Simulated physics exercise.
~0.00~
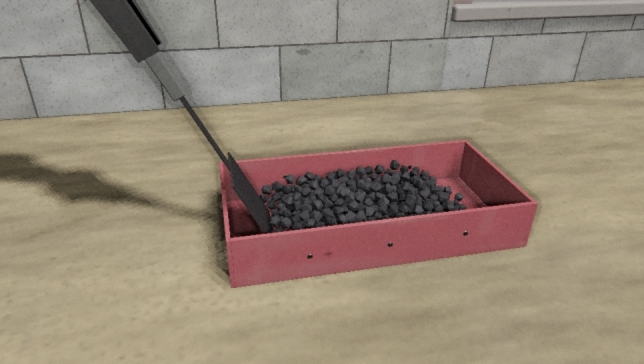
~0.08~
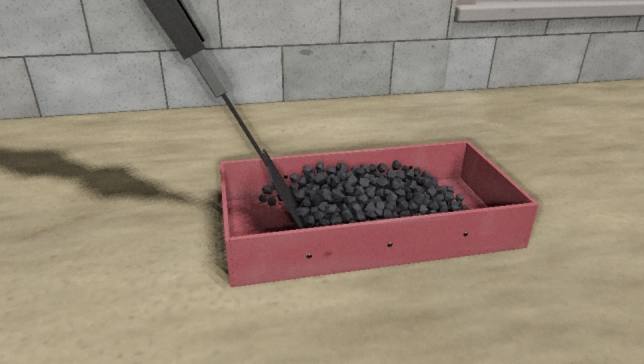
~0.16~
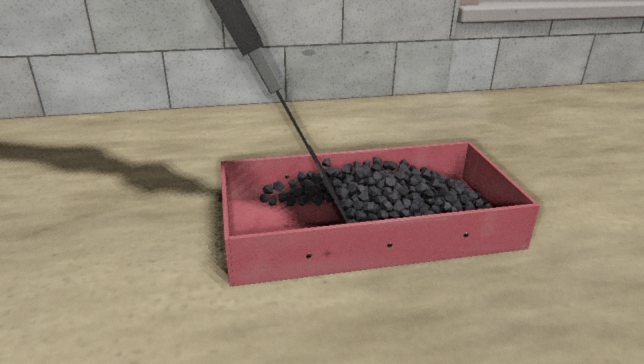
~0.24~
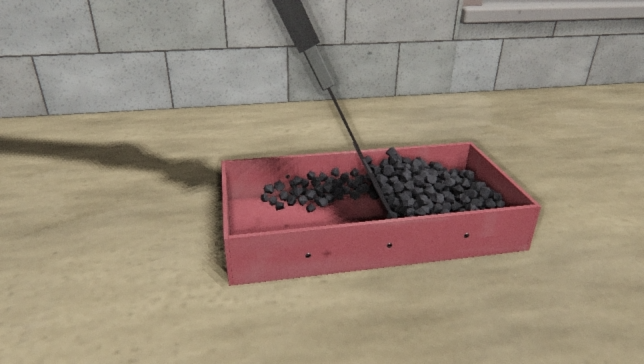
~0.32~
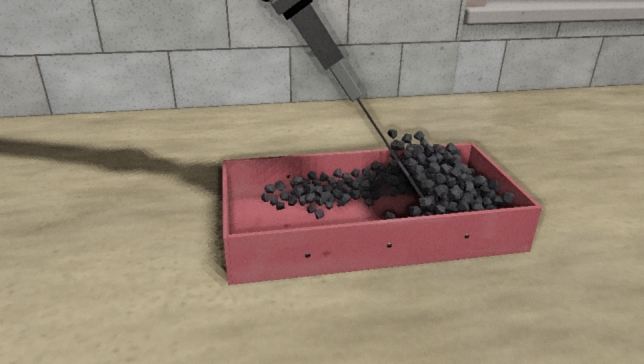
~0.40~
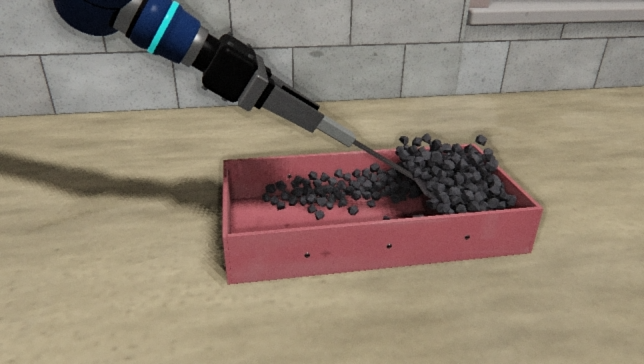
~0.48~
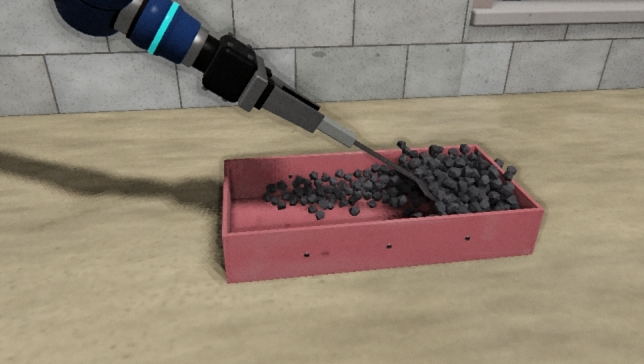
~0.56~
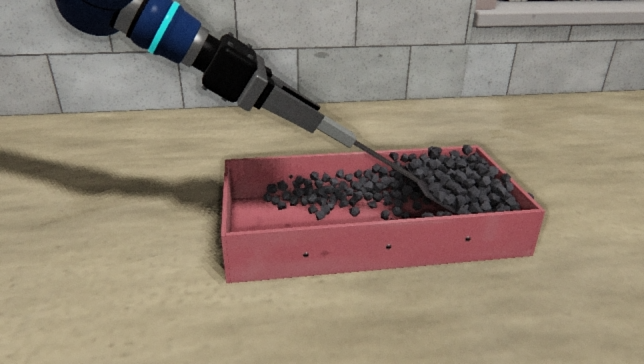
A dark paddle on a robot arm sweeps rightward through small dark pebbles in a red tray, piling them toward the right end, then tilts lower as a few pebbles rise above the rim; the heap settles, leaving a thin trail of pebbles behind the blade.
